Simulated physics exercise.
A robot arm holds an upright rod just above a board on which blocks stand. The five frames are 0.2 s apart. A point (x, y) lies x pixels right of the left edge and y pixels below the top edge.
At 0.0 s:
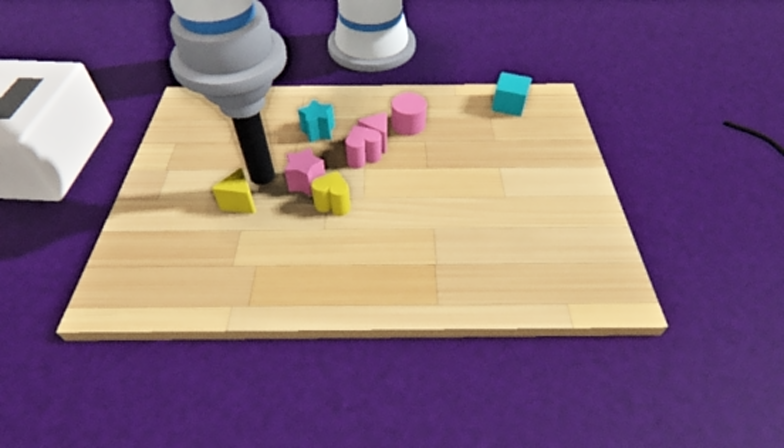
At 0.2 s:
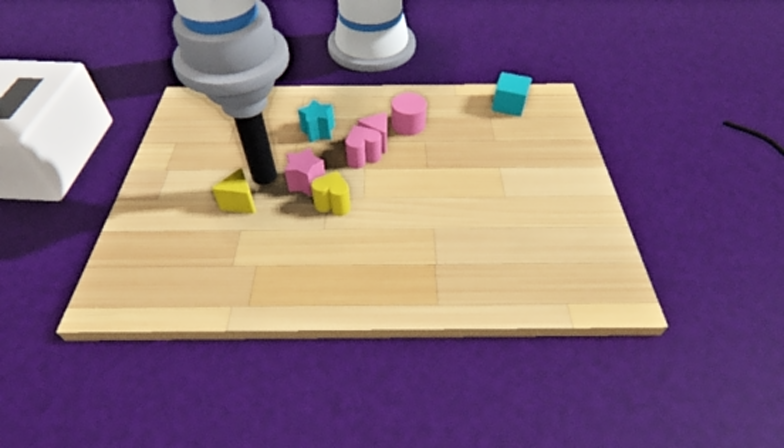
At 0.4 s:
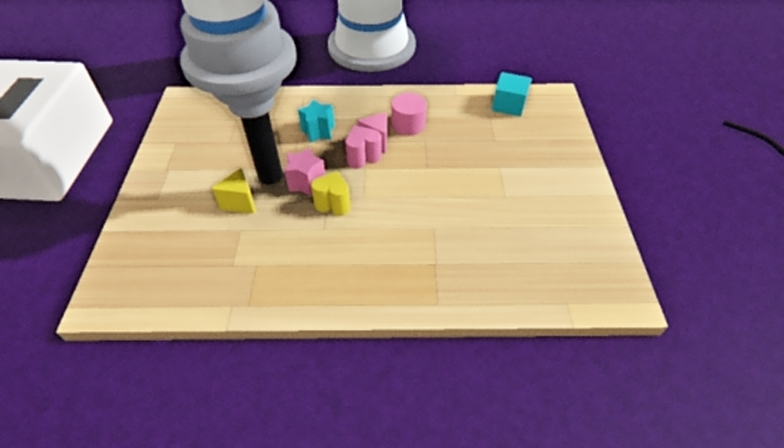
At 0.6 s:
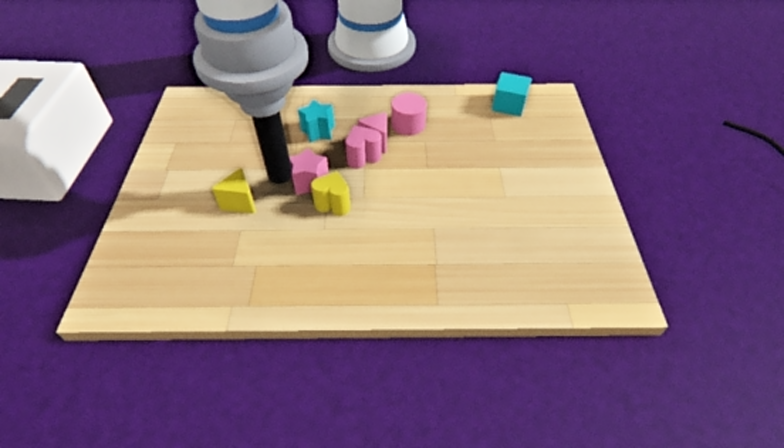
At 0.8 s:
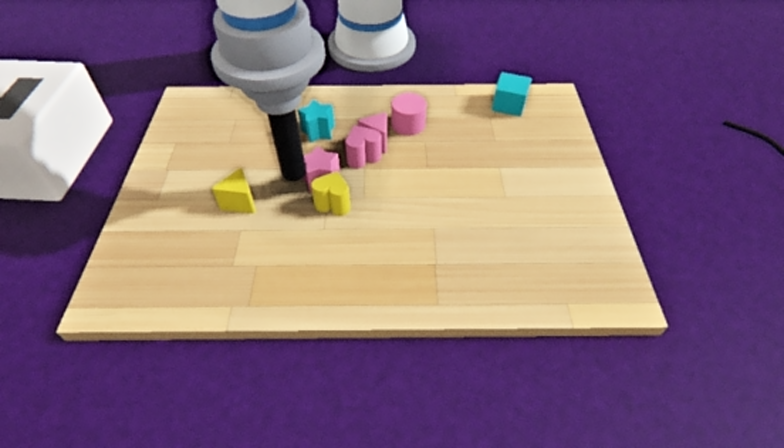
The clip opens on a robot arm holding a dark upright rod over a wooden board scattered with pink, yellow and teal blocks. The rod shifts slightly to the right toward the pink star, then nudges it a short way right, beside the yellow heart, while the other blocks stay put.
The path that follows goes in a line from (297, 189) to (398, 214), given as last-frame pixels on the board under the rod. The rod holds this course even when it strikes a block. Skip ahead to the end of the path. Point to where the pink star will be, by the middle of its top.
By then it is at (343, 159).
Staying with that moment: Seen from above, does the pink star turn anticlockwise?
Yes.
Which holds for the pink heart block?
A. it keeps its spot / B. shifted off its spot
I'll go with A - it keeps its spot.
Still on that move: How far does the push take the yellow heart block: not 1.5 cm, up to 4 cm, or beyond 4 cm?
Range: Over 4 cm.
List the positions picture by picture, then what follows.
The first picture shows lower end of the rod (263, 176), tops of blocks, pink star (302, 161), yellow heart block (331, 183), pink heart block (362, 136).
The second picture shows rod (265, 176), blocks as before.
The third picture shows rod (271, 176), blocks as before.
The fourth picture shows rod (280, 175), pink star (306, 161).
The fifth picture shows rod (294, 173), pink star (318, 159), yellow heart block (331, 183), pink heart block (362, 136).
One third of the way, rod (328, 181); pink star (339, 158), turned 40° anticlockwise; yellow heart block (341, 191).
Two thirds of the way, rod (363, 189); pink star (343, 159), turned 60° anticlockwise; yellow heart block (364, 204), turned 35° clockwise.
At the end, rod (398, 198); pink star (343, 159), turned 60° anticlockwise; yellow heart block (372, 208), turned 70° clockwise; pink heart block not moved.
